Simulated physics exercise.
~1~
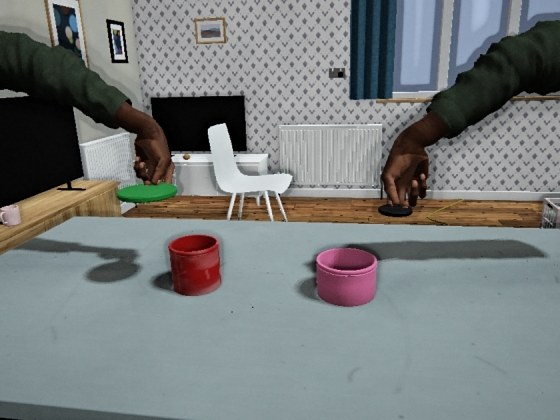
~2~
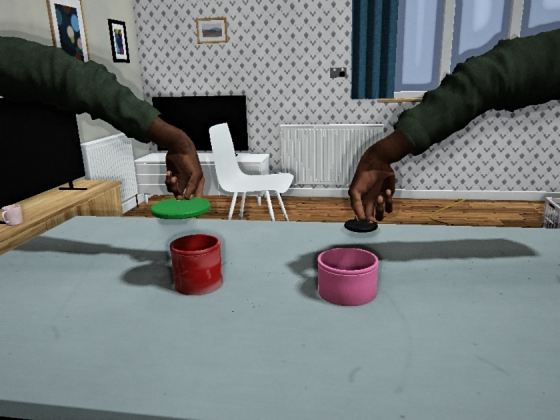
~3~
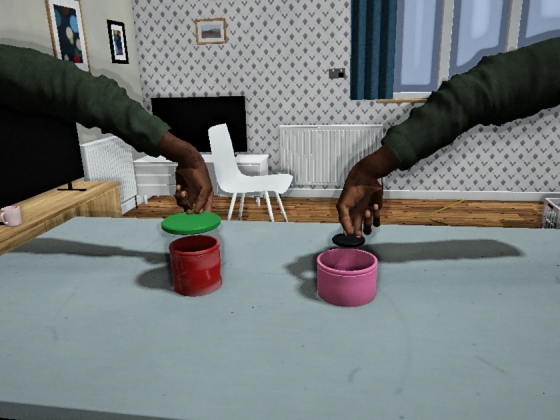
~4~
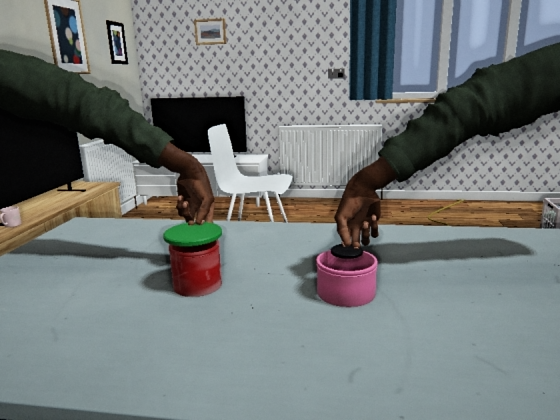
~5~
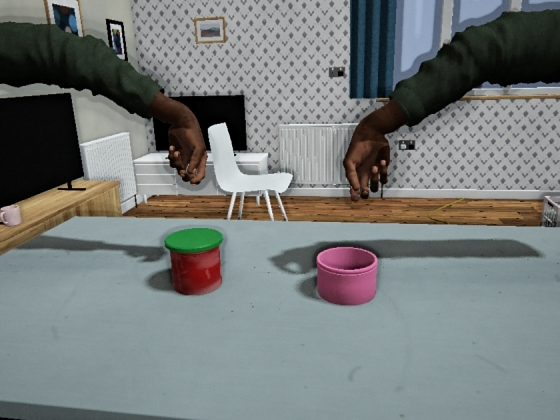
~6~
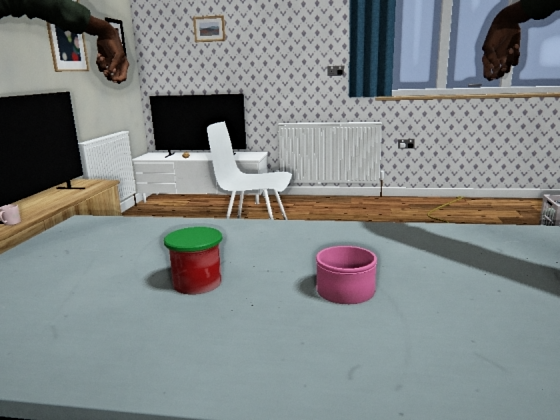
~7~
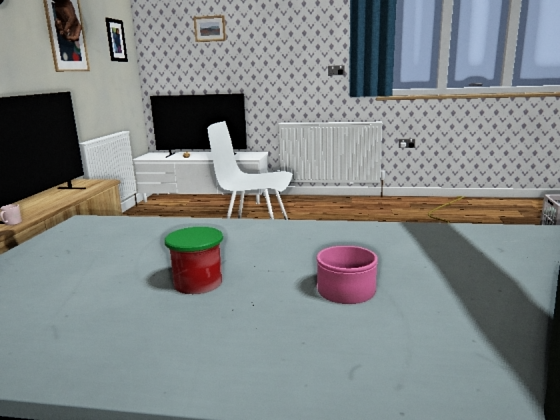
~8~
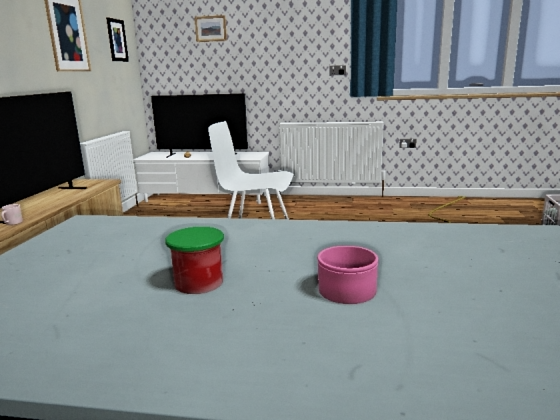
The video shows two hands lowering a green disc and a smaller black disc toward a red jar and a pink jar on a table, then letting go and withdrawing, leaving the green disc covering the red jar while the black one drops inside the pink jar, out of sight.
